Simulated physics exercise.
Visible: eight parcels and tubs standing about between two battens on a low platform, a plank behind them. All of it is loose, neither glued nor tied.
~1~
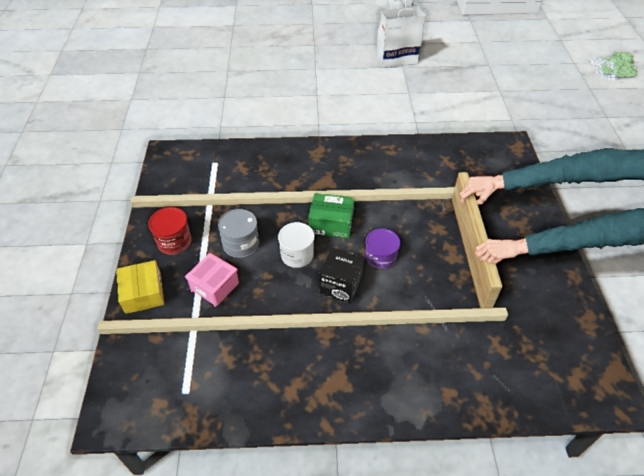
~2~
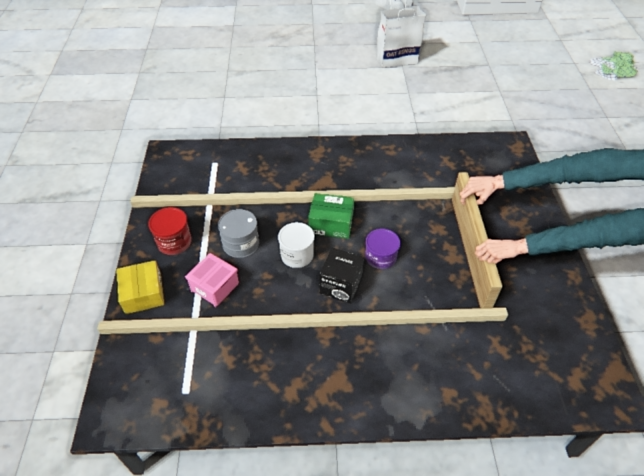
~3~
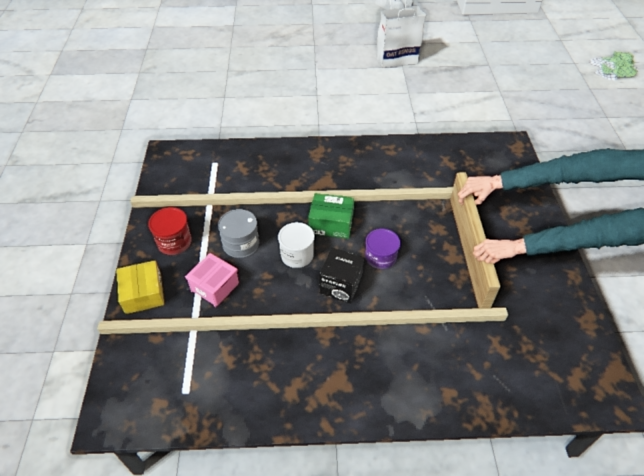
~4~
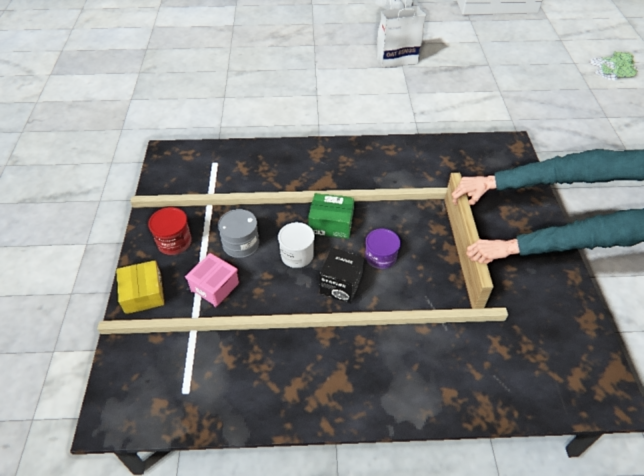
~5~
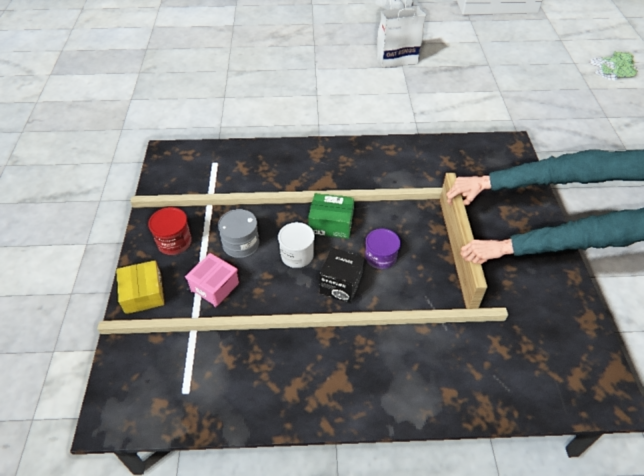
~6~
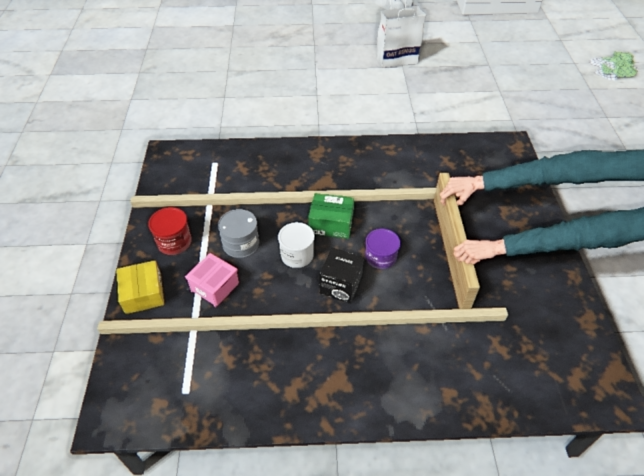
Two hands slide a wooden plank slightly left between two battens, behind eight still containers.
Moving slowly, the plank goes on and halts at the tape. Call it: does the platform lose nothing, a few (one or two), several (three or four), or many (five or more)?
It loses a few, one or two.
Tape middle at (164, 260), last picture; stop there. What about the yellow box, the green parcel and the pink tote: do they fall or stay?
Taking them in turn: Yellow box ends up off it, green parcel is still there, pink tote ends up off it.
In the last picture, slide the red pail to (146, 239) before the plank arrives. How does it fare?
In that case it ends up off.
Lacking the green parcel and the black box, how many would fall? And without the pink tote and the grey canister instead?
0 and 0.
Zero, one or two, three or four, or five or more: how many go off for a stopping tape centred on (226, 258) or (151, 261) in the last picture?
First none, then more than four.
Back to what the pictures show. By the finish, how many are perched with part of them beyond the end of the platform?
The count would be 1.
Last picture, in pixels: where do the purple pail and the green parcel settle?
In the last picture the purple pail sits around (183, 263) and the green parcel around (185, 222).
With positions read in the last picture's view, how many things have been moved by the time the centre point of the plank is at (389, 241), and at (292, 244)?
In order, the tallies are 1 and 5.
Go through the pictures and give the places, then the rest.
The first picture shows yellow box (141, 287); red pail (171, 231); pink tote (213, 280); plank (474, 238); tape (203, 259).
The second picture shows red pail (171, 232); plank (474, 238).
The third picture shows pink tote (213, 280); grey canister (239, 233).
The fourth picture shows yellow box (141, 287); green parcel (332, 215).
The fifth picture shows red pail (171, 232); black box (341, 276).
The sixth picture shows yellow box (141, 287); red pail (171, 232); pink tote (213, 280); plank (454, 239); tape (203, 259).
A little later, none off yet; yellow box at rest near (141, 287); red pail at rest near (171, 232); pink tote at rest near (213, 280).
When it is over, the number that fall off is one or two; down, red pail.
